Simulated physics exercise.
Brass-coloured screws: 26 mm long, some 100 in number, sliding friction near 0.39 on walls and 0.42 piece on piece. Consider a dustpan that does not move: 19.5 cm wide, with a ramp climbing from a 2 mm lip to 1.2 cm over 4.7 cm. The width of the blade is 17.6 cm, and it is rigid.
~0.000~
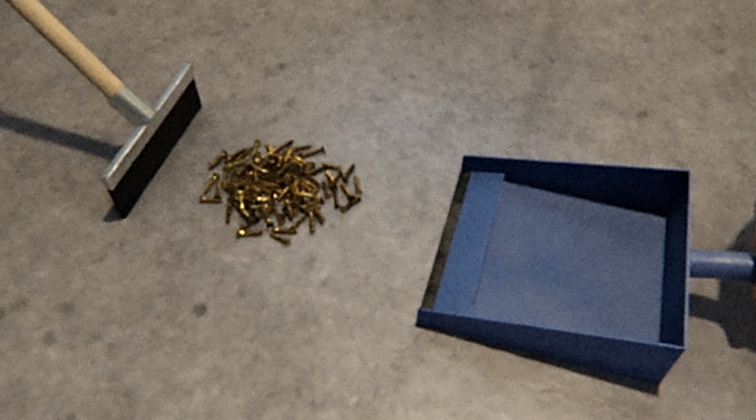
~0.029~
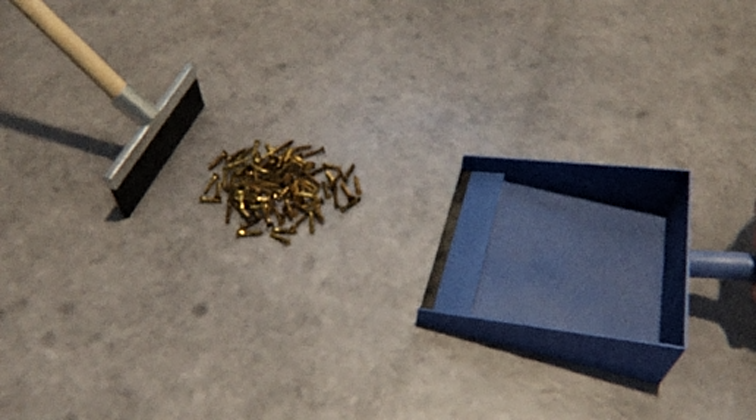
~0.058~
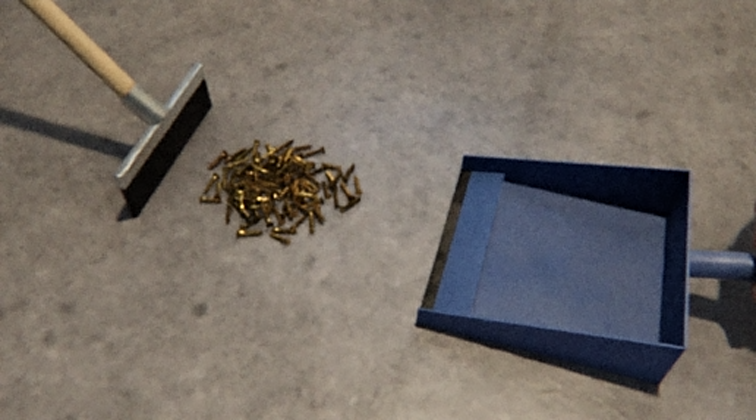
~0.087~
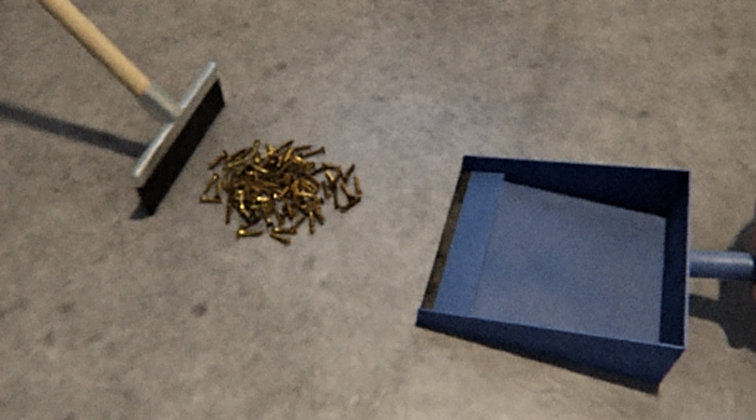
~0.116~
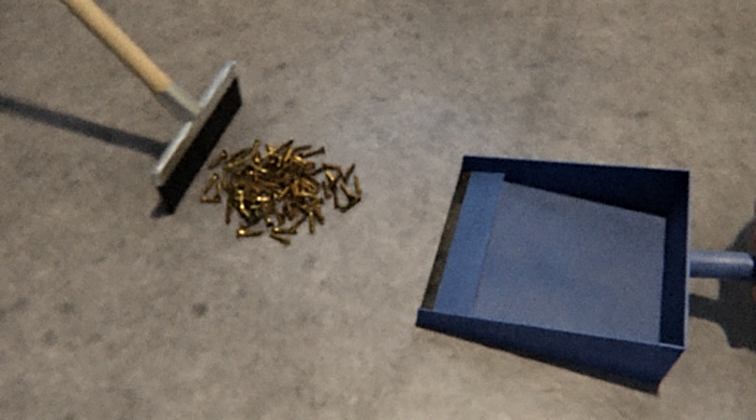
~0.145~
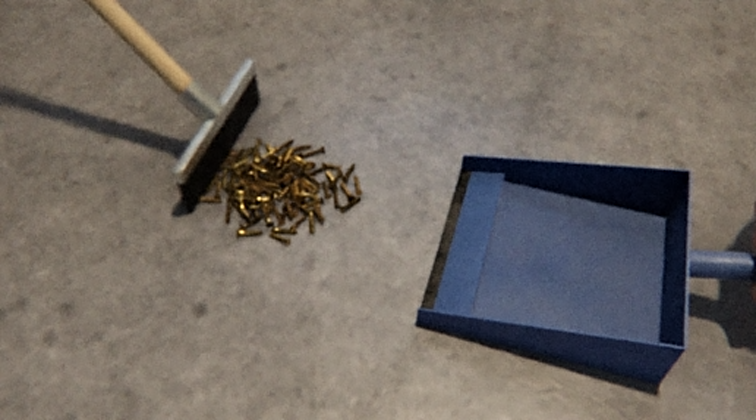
At the start, a wooden-handled broom with a dark blade stands left of a pile of brass-coloured screws on a grey floor, with a blue dustpan at right. The broom slides slowly rightward, then reaches the pile's left edge, while the screws barely shift and the dustpan stays still.
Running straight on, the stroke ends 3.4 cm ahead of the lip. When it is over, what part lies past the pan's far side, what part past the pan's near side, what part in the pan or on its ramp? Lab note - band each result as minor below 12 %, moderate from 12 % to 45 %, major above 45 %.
One by one: Past the pan's far side: A moderate quantity. Past the pan's near side: Not much. In the pan or on its ramp: Not much.
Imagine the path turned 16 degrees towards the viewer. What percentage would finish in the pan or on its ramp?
My guess is some 30 percent.
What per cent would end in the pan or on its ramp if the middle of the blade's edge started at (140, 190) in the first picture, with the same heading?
Something close to 15 percent.
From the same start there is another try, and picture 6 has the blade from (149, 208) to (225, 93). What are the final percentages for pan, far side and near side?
The pan gets 20, the far side 5 and the near side 5.
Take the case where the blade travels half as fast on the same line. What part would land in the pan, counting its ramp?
Then near 5 in a hundred.
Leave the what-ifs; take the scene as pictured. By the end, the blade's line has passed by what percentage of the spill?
40 %.
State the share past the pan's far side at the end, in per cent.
I'd put it near 25 percent.
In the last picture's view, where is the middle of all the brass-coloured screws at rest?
When it all comes to rest, the middle is near (430, 197).
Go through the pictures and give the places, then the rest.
The first frame shows blade from (109, 183) to (189, 74), moved 0.0 cm, 0 of the pieces shifted so far; middle of the pieces at (272, 188); pan at (569, 270).
The second frame shows blade from (112, 183) to (191, 74), moved 0.3 cm, 0 of the pieces shifted so far; middle of the pieces at (272, 188).
The third frame shows blade from (122, 182) to (200, 73), moved 1.2 cm, 0 of the pieces shifted so far; middle of the pieces at (272, 188).
The fourth frame shows blade from (138, 181) to (213, 72), moved 2.8 cm, 0 of the pieces shifted so far; middle of the pieces at (272, 188).
The fifth frame shows blade from (159, 179) to (232, 71), moved 4.8 cm, 0 of the pieces shifted so far; middle of the pieces at (272, 188).
The sixth frame shows blade from (180, 177) to (250, 69), moved 7.0 cm, 1 of the pieces shifted so far; middle of the pieces at (272, 188); pan at (569, 270). Its pace works out near 0.73 m/s, heading 22 degrees away from the viewer's side.
After 0.31 s, middle of the blade 15 cm from the lip; 0 % over the lip, far side 5 %, near side 0 %.
After 0.43 s, middle of the blade 7 cm from the lip; 0 % over the lip, far side 20 %, near side 0 %.
After 0.67 s, middle of the blade 4 cm from the lip; 5 % over the lip, far side 25 %, near side 0 %.
By 1.6 s all is still; far side 25 %, near side 0 %, pan 5 %, in front of the lip or behind the blade 70 %.
